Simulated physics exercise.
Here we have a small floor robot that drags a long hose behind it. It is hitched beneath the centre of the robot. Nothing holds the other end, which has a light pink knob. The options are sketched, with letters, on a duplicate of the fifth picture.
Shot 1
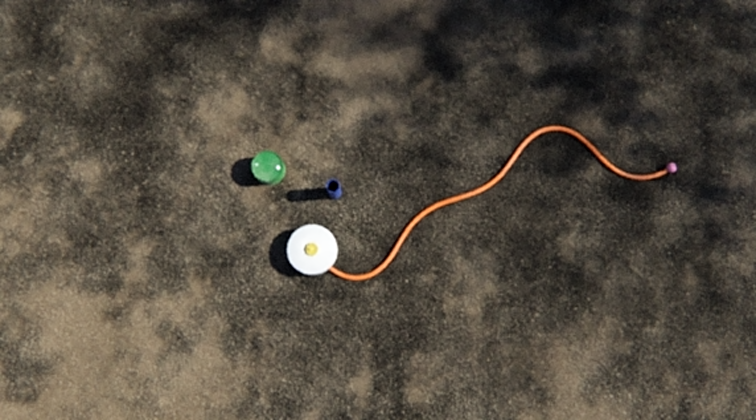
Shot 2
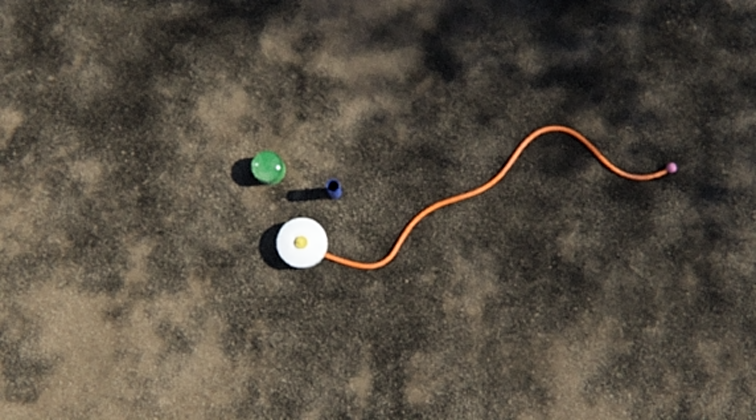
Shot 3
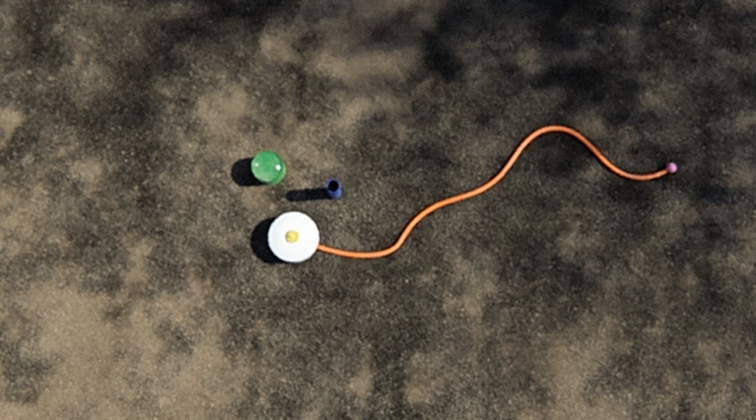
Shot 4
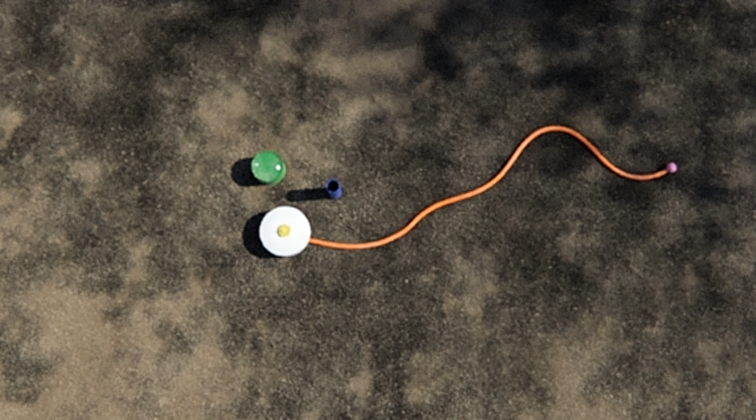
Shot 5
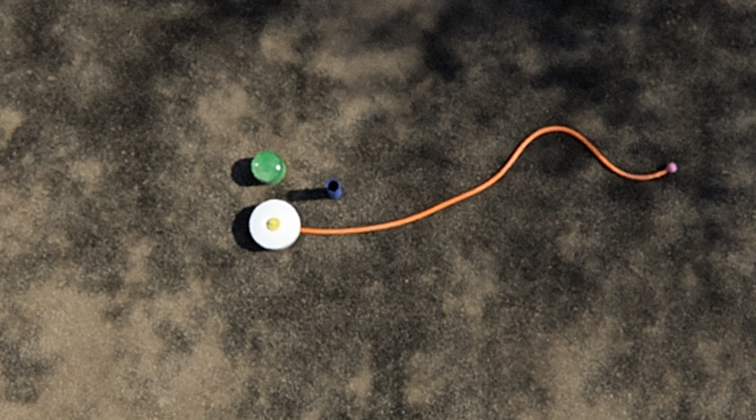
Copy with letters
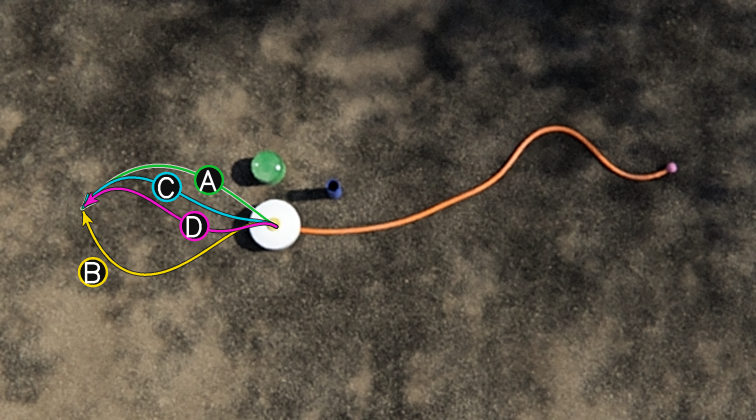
In this clip, a round white robot with a yellow centre moves slowly up and to the left, pulling the near end of a wavy orange hose straighter, while a green tub, a blue post and the hose's pink far end stay still.
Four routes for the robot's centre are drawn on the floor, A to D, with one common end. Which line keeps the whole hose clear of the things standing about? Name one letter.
With B nothing is caught.
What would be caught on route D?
It is the blue post.
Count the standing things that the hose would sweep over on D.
In all, one.
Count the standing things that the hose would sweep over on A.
Two.
On the marked copy, A from (276, 227) via (182, 169) to (82, 208); B from (276, 227) via (169, 270) to (83, 212); C from (276, 227) via (177, 192) to (84, 207); D from (276, 227) via (174, 215) to (85, 205).
Following B. Soon after the start, robot (192, 257), middle of the hose (415, 195), free end (633, 170).
Later, robot (108, 259), middle of the hose (339, 223), free end (554, 176).
In the end, robot (79, 207), middle of the hose (308, 225), free end (524, 181); nothing has been touched.
As for the rest, A meets the green tub and blue post; C meets the green tub and blue post; D meets the blue post.
